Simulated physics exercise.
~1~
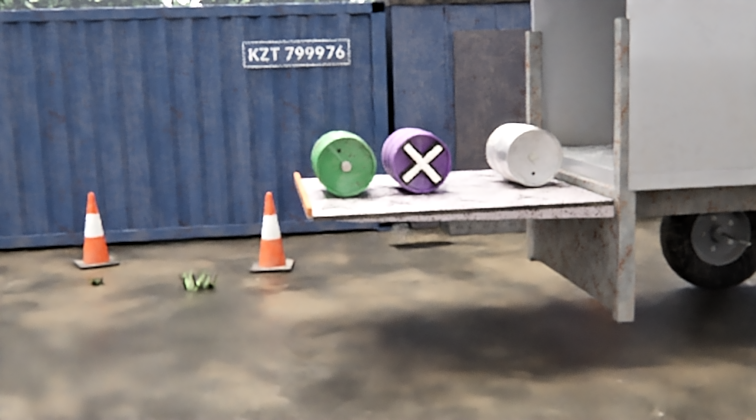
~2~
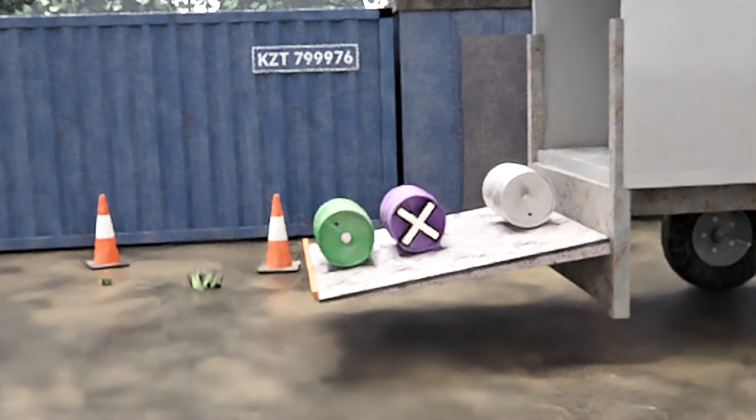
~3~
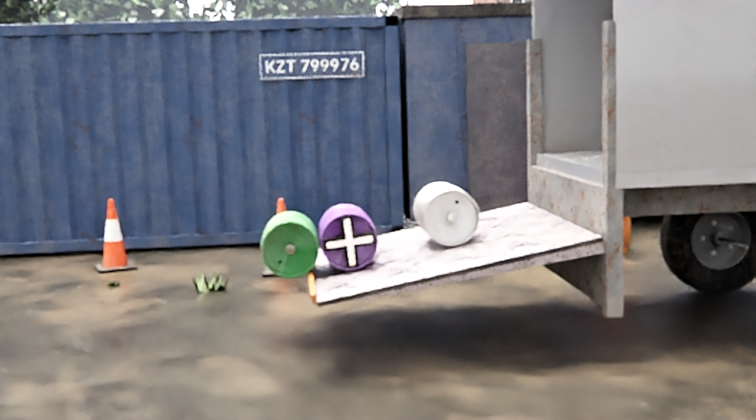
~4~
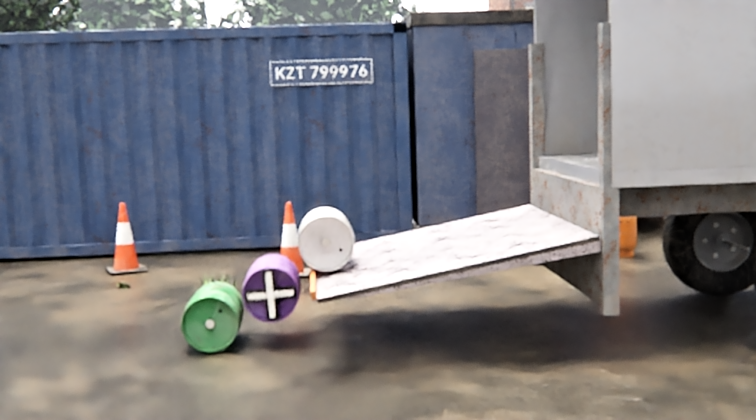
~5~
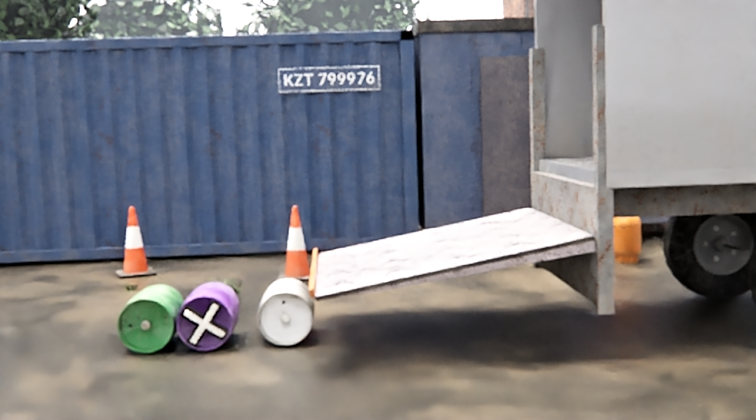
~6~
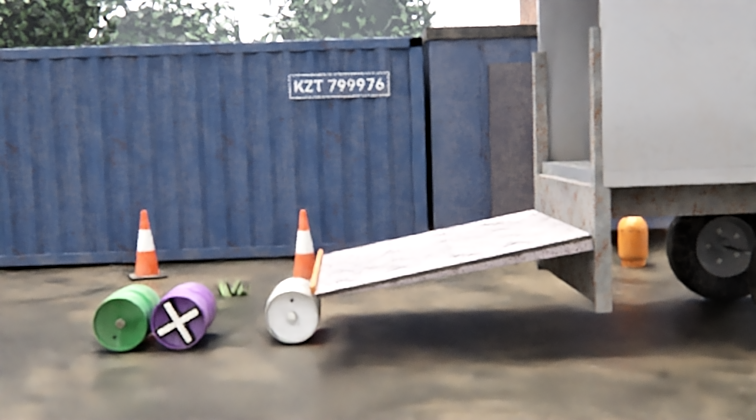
Three kegs, green, purple with a pale cross on its end, and white, lie on their sides on a lorry's raised tail-lift, seen from the side in a yard. Behind them stands a blue container, with two orange and white cones on the left. The plate drops a little and tilts down to the left, and the kegs roll toward its outer edge. The green one goes over the stop first, the purple one follows, then the white. At the end green and purple rest close together on the wet ground, while white sits just beside the plate's lowered, empty edge.
